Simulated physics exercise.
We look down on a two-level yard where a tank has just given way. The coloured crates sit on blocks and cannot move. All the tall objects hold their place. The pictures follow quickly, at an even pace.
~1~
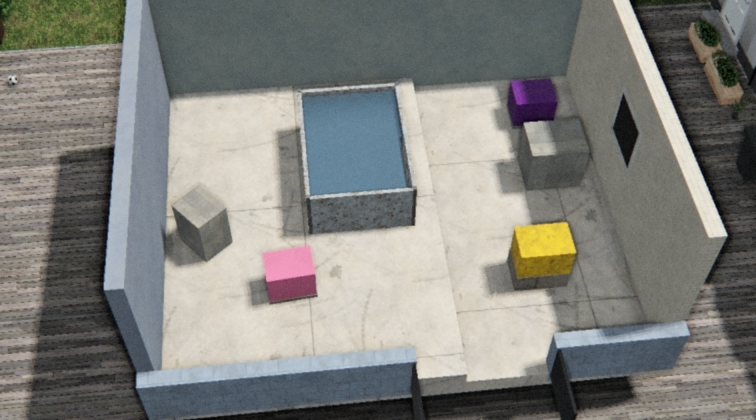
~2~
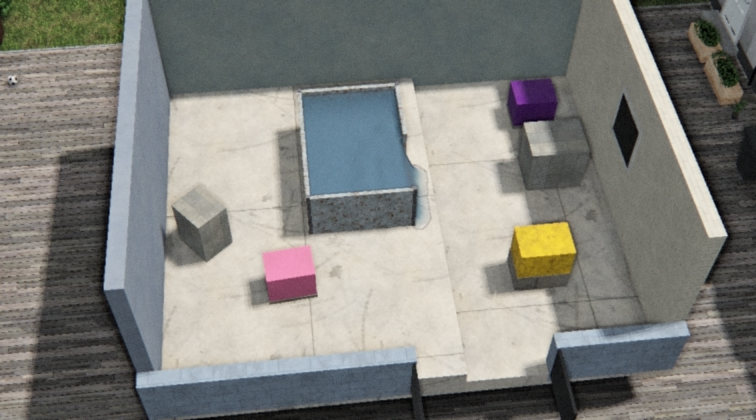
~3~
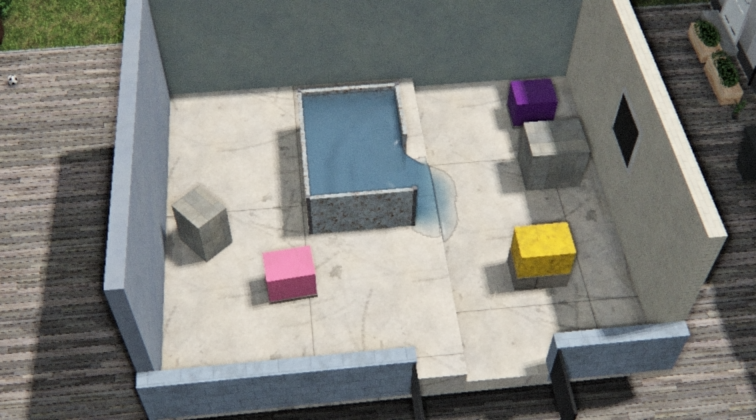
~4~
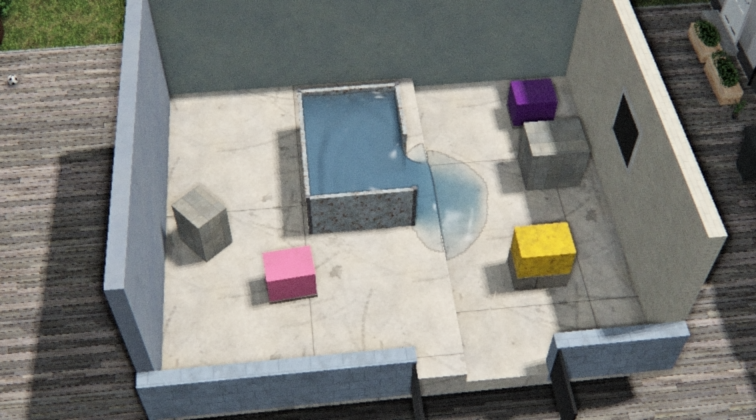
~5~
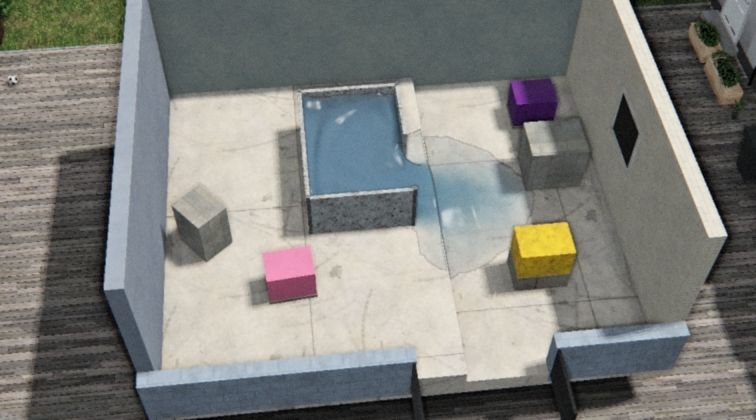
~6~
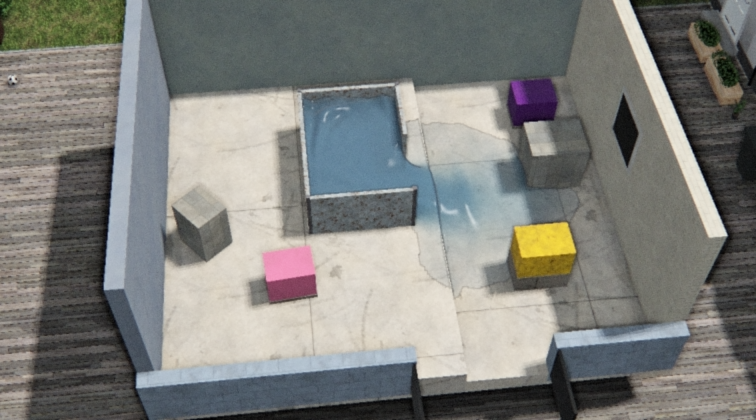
A rectangular stone tank of blue water stands at the back centre of a pale, walled yard, seen from high above. A pink block sits in front, a grey one at left, and purple, grey and yellow-topped blocks at right. The tank's right side opens, and water pours out, spreading rightward across the floor in a widening sheet around the unmoving blocks, while the camera stays still.
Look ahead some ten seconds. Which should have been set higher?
One by one: The yellow crate keeps dry; the purple crate is soaked; the pink crate keeps dry.
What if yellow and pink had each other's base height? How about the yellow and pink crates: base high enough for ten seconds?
My reading: The yellow one takes water, the pink one keeps dry.
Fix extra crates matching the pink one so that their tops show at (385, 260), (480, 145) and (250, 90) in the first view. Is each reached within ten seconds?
In that order: Is safe, is wetted, is safe.
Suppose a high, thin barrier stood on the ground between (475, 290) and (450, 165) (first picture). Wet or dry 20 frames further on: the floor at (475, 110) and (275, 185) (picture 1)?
As listed: Flooded, no water.
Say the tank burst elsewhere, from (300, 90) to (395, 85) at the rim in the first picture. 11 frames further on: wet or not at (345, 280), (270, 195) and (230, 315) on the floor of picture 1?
As listed: No water, no water, not flooded.
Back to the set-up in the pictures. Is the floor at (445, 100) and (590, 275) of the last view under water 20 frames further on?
In that order: Under water, wet.
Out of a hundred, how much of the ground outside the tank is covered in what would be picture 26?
Roughly 40 per cent.
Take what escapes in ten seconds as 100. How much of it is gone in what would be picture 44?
Close to 50 %.
A moment on, water covers 25 % of the floor; the yellow crate water round its plinth, the purple crate water round its plinth, the pink crate not reached.
Next, water covers 35 % of the floor; the yellow crate water round its plinth, the purple crate water round its plinth, the pink crate not reached.
Then, water covers 40 % of the floor; the yellow crate water round its plinth, the purple crate water round its plinth, the pink crate not reached.
Later, water covers 45 % of the floor; the yellow crate water round its plinth, the purple crate water round its plinth, the pink crate not reached.
In the end, water covers 45 % of the floor; the yellow crate stayed above the water, the purple crate was topped, the pink crate stayed above the water.
